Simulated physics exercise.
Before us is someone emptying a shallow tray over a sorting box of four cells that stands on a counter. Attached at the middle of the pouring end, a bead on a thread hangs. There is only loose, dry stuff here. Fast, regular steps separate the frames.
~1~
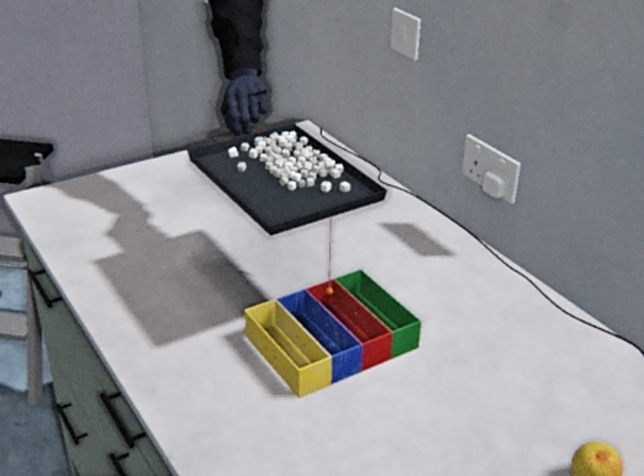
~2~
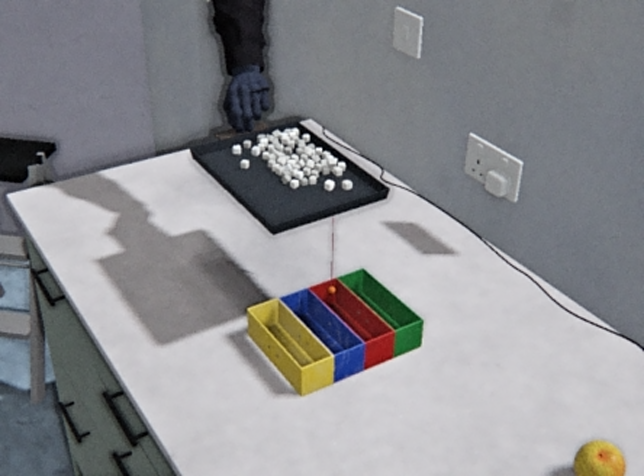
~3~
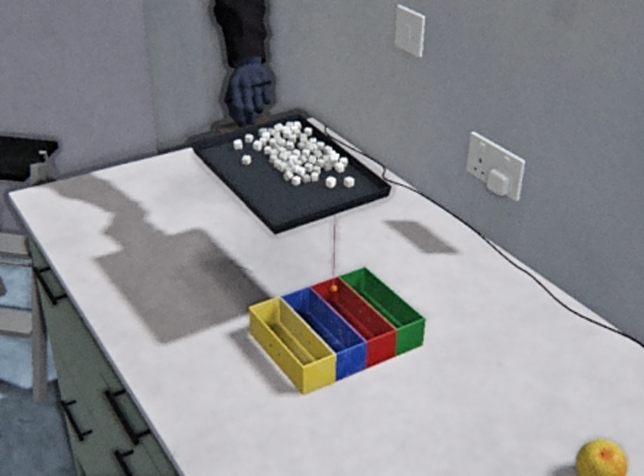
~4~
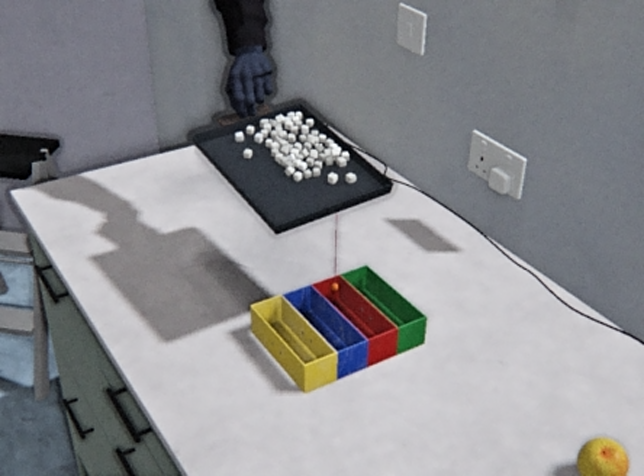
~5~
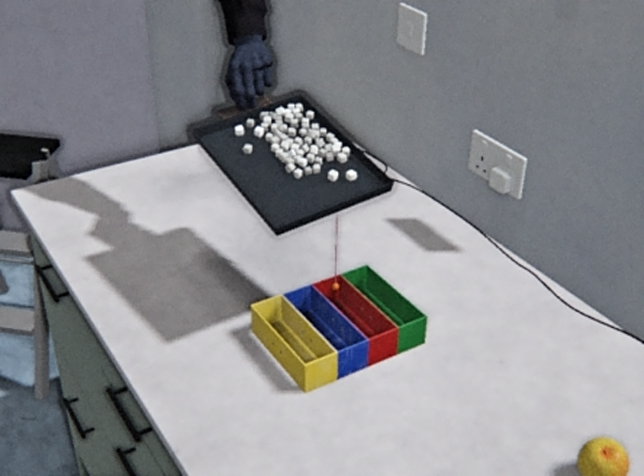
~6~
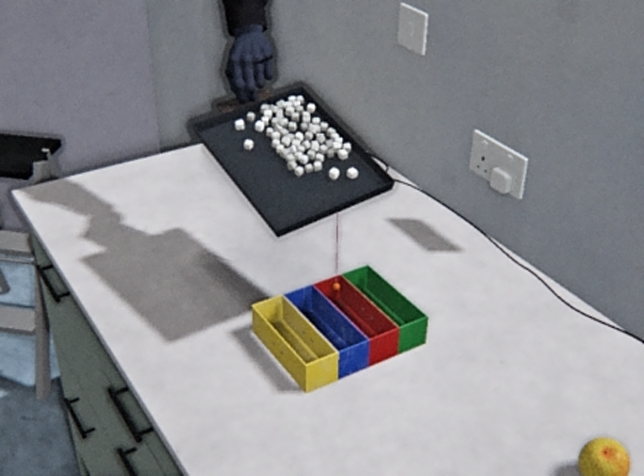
A dark-gloved hand reaches from a dark sleeve at the far end of a white counter, seen from above at an angle beside a grey wall with sockets. It holds a black tray of white cubes behind a box with yellow, blue, red and green cells, an orange fruit at lower right. The view shifts slightly, then steadies as the hand gradually raises the tray's far end.
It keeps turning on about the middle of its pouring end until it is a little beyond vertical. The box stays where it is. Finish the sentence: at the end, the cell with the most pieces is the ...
... Yellow one.
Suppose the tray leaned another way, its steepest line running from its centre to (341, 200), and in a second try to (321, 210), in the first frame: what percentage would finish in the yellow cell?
In order, some 0 % and some 10 %.
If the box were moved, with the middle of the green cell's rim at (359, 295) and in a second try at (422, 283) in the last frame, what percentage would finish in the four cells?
90 % for the first, 0 % for the second.
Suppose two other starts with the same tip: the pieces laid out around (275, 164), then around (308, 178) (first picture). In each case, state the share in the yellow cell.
You'd get near 70 percent first and near 60 percent after that.
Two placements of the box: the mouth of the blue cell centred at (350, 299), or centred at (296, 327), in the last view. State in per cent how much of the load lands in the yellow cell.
The first try gives 10 per cent, the second 10 per cent.
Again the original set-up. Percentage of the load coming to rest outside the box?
I'd put it close to 10 per cent.
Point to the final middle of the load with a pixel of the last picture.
About pixel (289, 344).
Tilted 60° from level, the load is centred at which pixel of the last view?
I'd mark the middle close to (290, 219).
Shortly afterwards, tray tipped steeply; the bulk on the tray; near a quarter falling or outside the box.
Next, tray tipped past a quarter turn; near half on the tray; near a third in the yellow cell; a little in the blue cell; a little falling or outside the box.
Some moments later, tray tipped past a quarter turn; the bulk in the yellow cell; a little in the blue cell; a little falling or outside the box.
In the end, tray tipped past a quarter turn; the bulk in the yellow cell; a little in the blue cell; none at all in the red cell; none at all in the green cell; a little outside the box.
